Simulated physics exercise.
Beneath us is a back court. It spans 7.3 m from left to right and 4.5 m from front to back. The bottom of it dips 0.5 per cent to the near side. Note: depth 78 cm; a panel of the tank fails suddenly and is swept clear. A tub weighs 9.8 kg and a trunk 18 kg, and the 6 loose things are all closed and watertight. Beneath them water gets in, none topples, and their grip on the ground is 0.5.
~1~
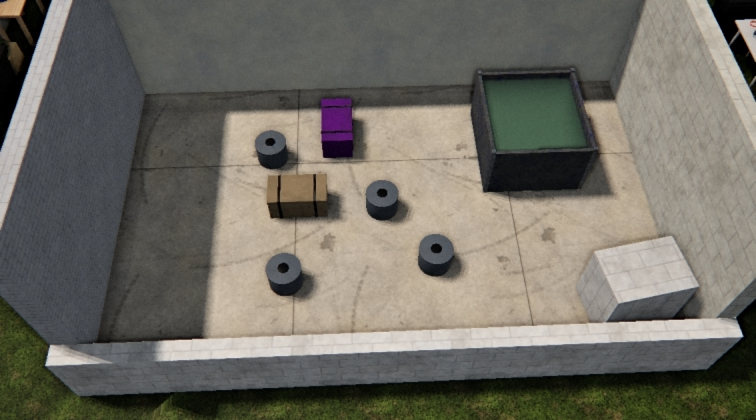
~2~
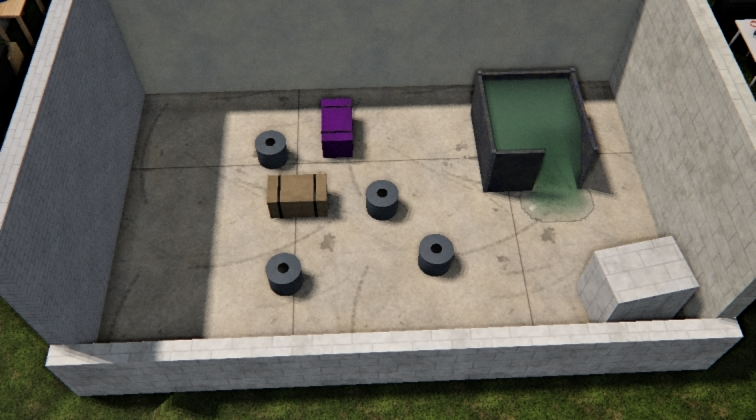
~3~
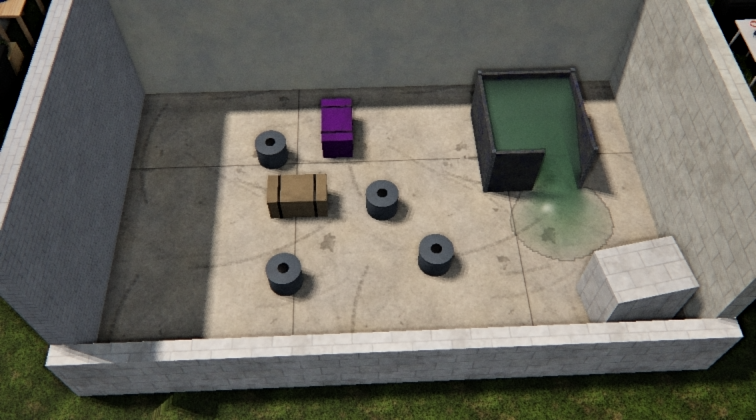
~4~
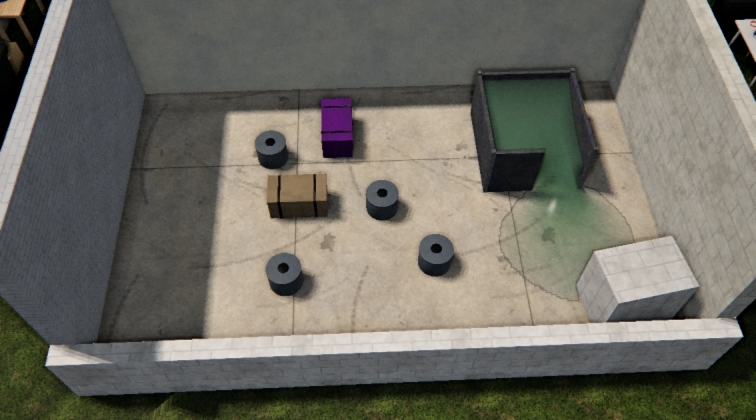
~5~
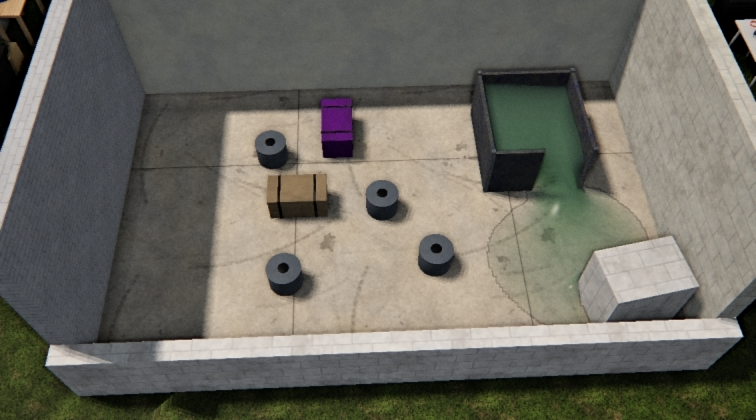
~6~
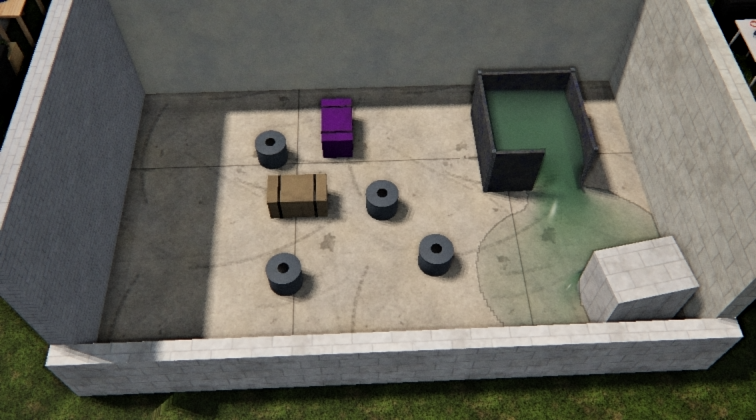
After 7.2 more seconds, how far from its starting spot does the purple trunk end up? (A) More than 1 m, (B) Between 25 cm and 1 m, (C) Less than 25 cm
(C) Less than 25 cm.
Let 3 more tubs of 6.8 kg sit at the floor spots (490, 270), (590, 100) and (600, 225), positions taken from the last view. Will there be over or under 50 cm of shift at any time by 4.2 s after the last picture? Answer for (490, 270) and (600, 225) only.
One by one: Beyond it, then beyond it.
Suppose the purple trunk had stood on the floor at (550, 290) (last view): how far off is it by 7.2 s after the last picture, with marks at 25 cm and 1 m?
It goes a long way.
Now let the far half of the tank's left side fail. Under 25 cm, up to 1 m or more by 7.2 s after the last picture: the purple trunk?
Outcome for the purple trunk: Long-distance displacement.
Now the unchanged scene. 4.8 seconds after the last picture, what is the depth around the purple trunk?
I'd put it at about 0 cm.
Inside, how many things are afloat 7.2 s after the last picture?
Tally: 0 of them.
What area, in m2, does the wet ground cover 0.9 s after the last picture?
Somewhere about 7.5 m2, give or take.
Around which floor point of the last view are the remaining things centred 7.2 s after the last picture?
(310, 196).
Then, 0.9 s after the last picture the purple trunk is near (337, 119), 0.0 m from its start, aground; 0 afloat.
Then, 2.8 s after the last picture the purple trunk is near (337, 119), 0.0 m from its start, aground; 0 afloat.
Then, 4.8 s after the last picture the purple trunk is near (337, 119), 0.0 m from its start, aground; 0 afloat.
Then, 7.2 s after the last picture the purple trunk is near (337, 119), 0.0 m from its start, aground; 0 afloat.
